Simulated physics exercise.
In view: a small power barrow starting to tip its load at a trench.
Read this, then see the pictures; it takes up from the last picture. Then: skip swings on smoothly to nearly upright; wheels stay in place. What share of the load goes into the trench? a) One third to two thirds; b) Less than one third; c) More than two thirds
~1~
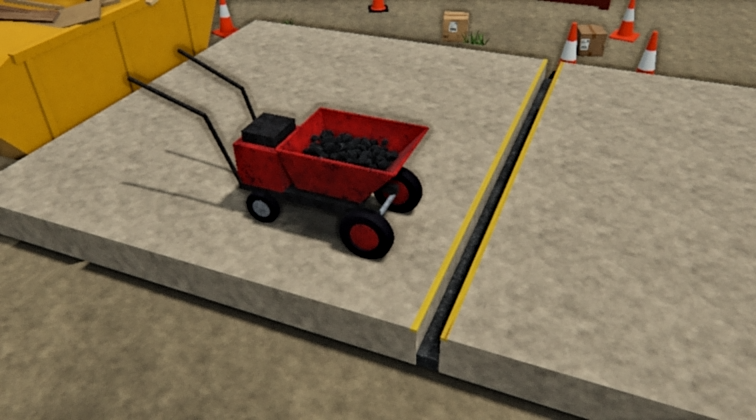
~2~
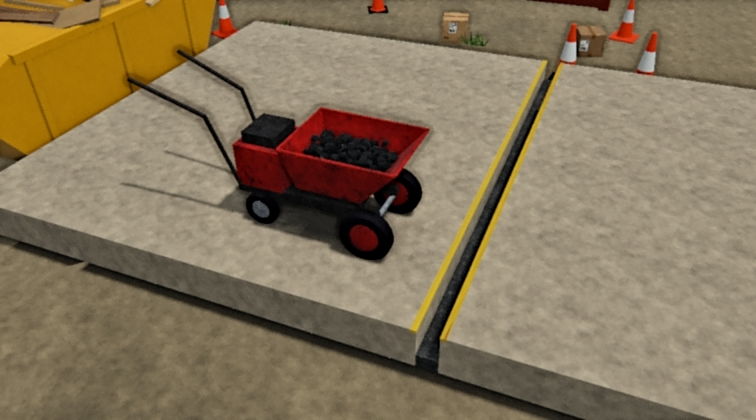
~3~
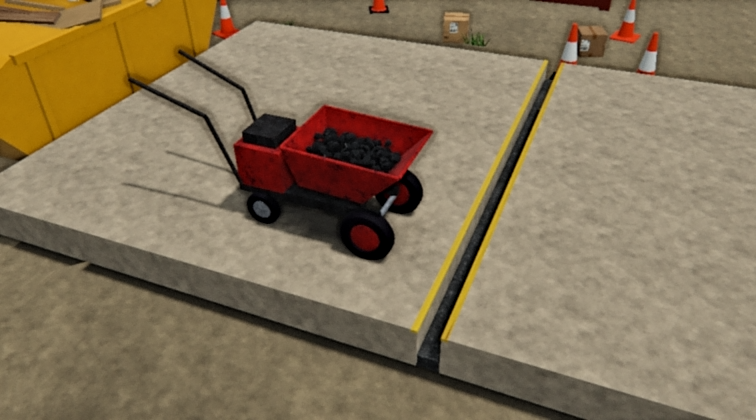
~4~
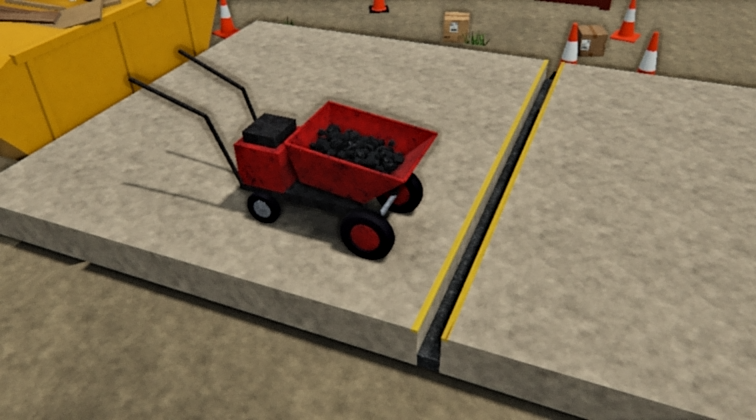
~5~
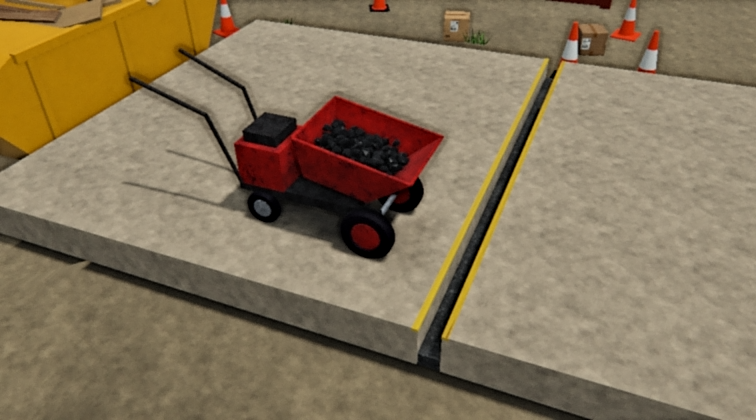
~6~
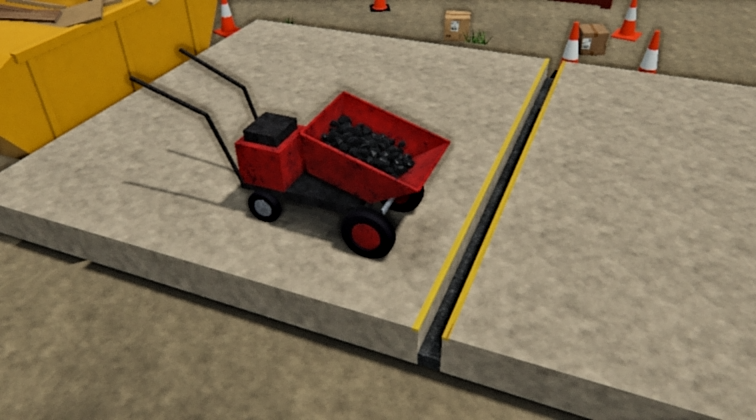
a.
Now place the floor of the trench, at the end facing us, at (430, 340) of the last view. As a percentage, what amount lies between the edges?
Estimate: Approx. 30 %.
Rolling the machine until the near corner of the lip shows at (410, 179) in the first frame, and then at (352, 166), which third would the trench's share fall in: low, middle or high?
Lab note - position 1: Less than a third; position 2: The middle third.
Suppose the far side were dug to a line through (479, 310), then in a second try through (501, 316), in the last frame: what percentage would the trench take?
For the first it's 90 per cent, for the second 100 per cent.
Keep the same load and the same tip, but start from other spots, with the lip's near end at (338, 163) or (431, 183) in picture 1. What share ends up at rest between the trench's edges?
Some 30 in a hundred, then some 0 in a hundred.
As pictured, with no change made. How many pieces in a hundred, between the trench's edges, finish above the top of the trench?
It works out at about 5 percent.
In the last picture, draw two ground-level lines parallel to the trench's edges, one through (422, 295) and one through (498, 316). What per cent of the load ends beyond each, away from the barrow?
Estimate, first then second: 100 %, 10 %.
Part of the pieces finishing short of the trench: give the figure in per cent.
I'd say around 0 per cent of the load.
Soon after the last picture, skip tipped steeply; all in the skip.
A little later, skip tipped right over; most in the skip; a small part in or heaped over the trench; a small part beyond it.
Later still, skip tipped right over; about half in or heaped over the trench; about half beyond it.
At rest, skip tipped right over; about half in or heaped over the trench; about half beyond it.
